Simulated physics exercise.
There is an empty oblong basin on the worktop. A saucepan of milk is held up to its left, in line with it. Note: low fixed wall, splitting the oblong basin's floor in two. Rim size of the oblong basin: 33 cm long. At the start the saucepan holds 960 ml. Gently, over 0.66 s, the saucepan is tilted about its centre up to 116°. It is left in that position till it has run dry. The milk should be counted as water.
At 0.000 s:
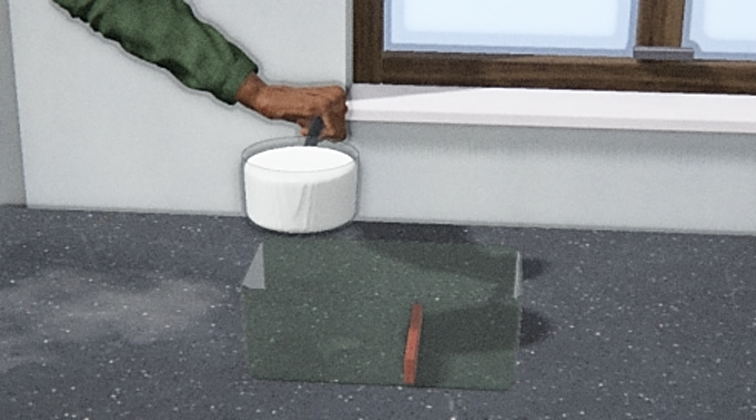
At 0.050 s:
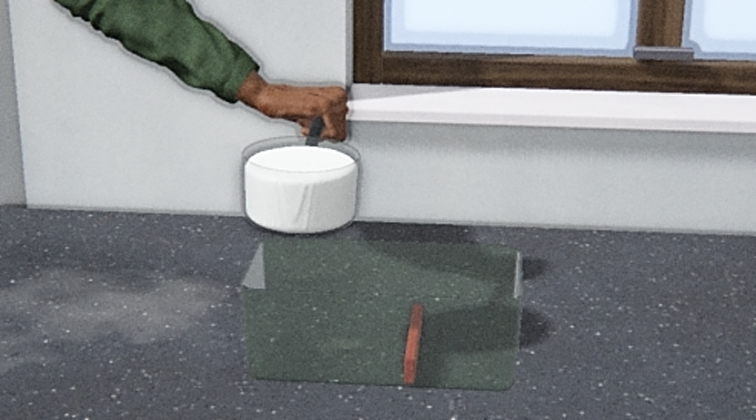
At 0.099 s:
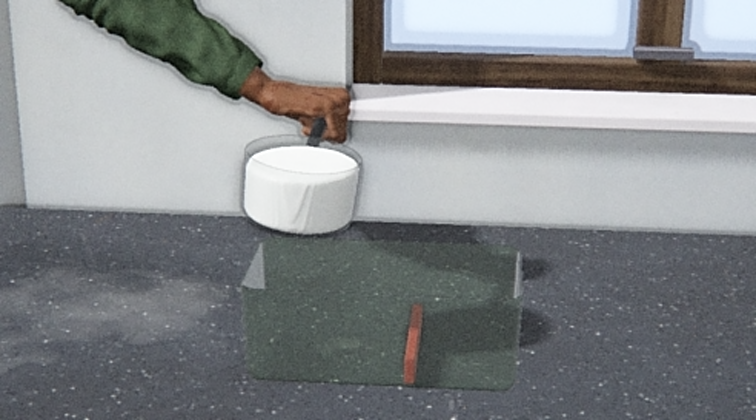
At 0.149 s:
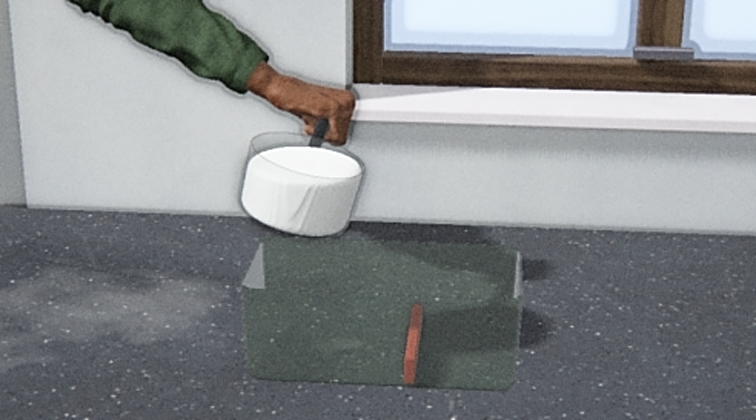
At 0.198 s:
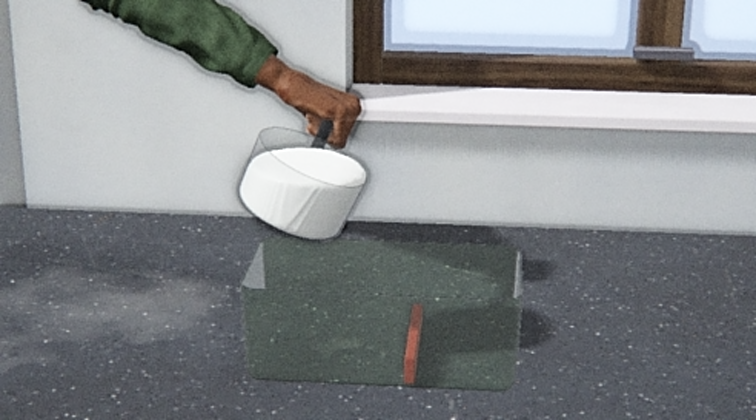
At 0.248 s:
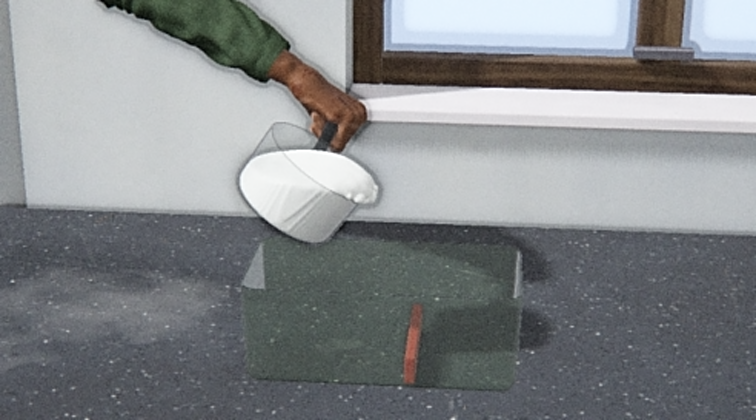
An arm in a green sleeve holds a clear saucepan of white milk by its dark handle above a speckled dark grey worktop, seen from slightly above, with a pale wall and brown-framed window behind. Below sits an empty, see-through oblong basin with a short reddish wall inside. The hand tilts the saucepan rightward, slowly then faster, and milk reaches its lowered rim, while the camera stays still.
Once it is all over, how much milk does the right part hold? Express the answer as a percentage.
The right part holds about 31 per cent.
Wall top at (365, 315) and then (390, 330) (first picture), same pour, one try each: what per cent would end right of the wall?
Around 75 and 50 percent, in that order.
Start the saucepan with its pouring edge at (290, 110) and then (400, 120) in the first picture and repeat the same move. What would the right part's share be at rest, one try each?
Some 20 and 60 per cent, in that order.
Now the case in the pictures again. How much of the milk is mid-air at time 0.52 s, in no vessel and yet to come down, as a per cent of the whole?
Some 26 per cent.
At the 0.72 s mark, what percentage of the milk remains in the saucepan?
Close to 3 percent of the total.
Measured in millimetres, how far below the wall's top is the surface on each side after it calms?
The left side gives some 14 mm, the right side some 20 mm.
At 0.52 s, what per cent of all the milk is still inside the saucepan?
Near 24 in a hundred.
After 0.52 s the tilt is 104° and 23 per cent is still to pour, 30 is left of the wall and 20 right of it.
After 0.72 s the tilt is 116° and 3 per cent is still to pour, 65 is left of the wall and 28 right of it.
After 0.93 s the tilt is 116° and 0 per cent is still to pour, 66 is left of the wall and 31 right of it.
After 1.16 s the tilt is 116° and 0 per cent is still to pour, 66 is left of the wall and 31 right of it.
In the end 66 per cent lies left of the wall, 31 right of it and 3 outside.
